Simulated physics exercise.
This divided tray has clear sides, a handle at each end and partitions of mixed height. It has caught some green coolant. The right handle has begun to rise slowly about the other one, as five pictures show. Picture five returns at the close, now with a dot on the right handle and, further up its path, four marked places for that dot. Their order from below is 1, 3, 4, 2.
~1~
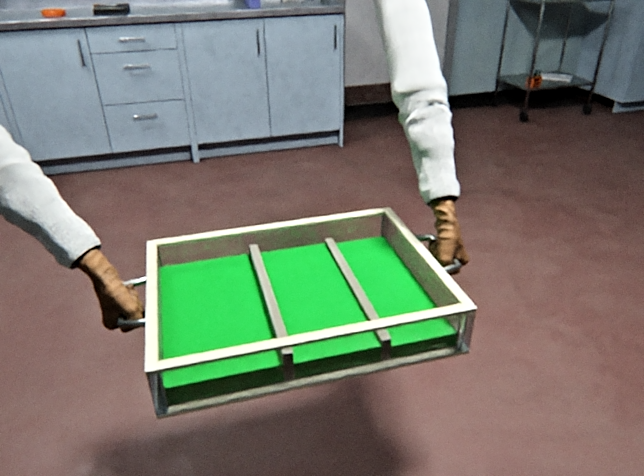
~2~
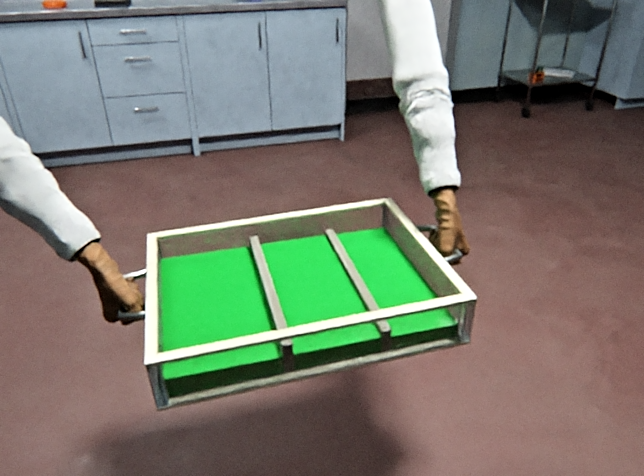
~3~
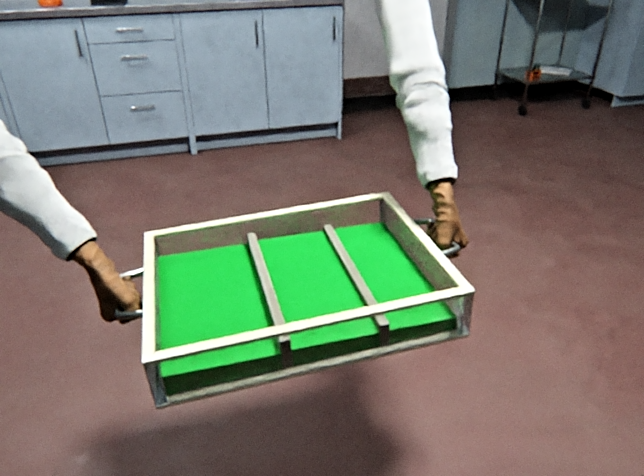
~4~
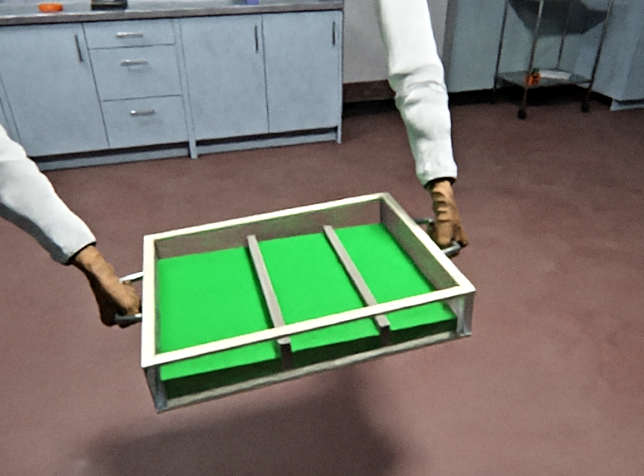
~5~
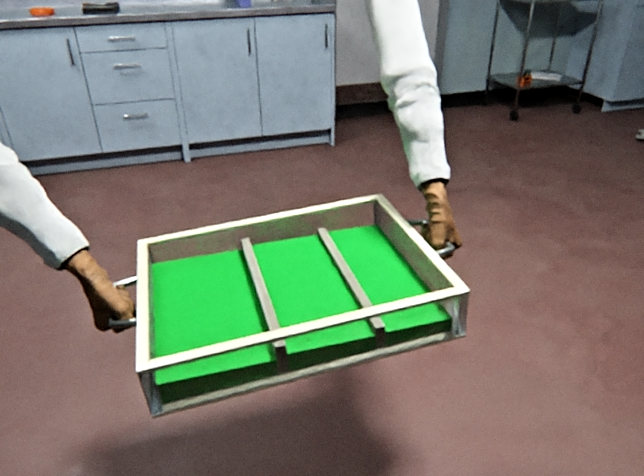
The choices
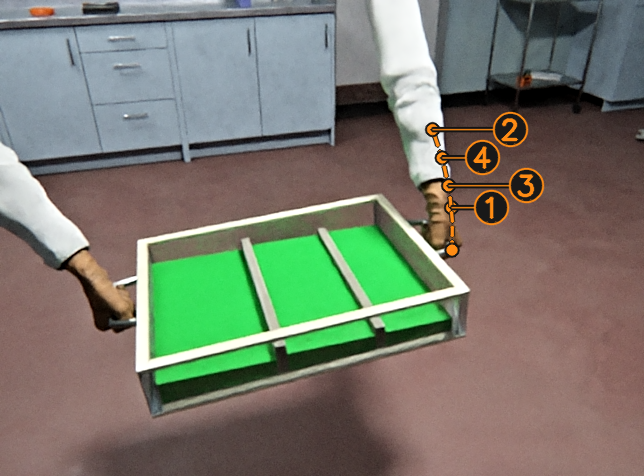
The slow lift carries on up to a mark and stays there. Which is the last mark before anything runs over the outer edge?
The limit is 4.
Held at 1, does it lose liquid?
No.
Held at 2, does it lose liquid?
Yes, that goes wrong.
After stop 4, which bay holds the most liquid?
That is the left bay.
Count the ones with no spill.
Three of the four.
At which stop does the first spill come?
That would be 2.
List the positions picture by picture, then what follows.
In the first picture, the tray is level; deepest in the left bay, at (216, 309), shallowest in the right; right handle at (445, 251).
The second picture shows tipped about 1° down to the left; no wall is crossed; right handle at (445, 242).
The third picture shows tipped about 2° down to the left; no wall is crossed; right handle at (443, 235).
The fourth picture shows tipped about 3° down to the left; no wall is crossed; right handle at (443, 234).
The fifth picture shows tipped about 3° down to the left; deepest in the left bay, at (209, 305), shallowest in the right; right handle at (437, 235).
In orange, 1 at (451, 207); 2 at (432, 129); 3 at (448, 185); 4 at (442, 157).
If 1 is chosen, nothing spills; the left bay holds the most.
If 2 is chosen, about 10 % goes over the rim.
If 3 is chosen, nothing spills; the left bay holds the most.
If 4 is chosen, nothing spills; the left bay holds the most.
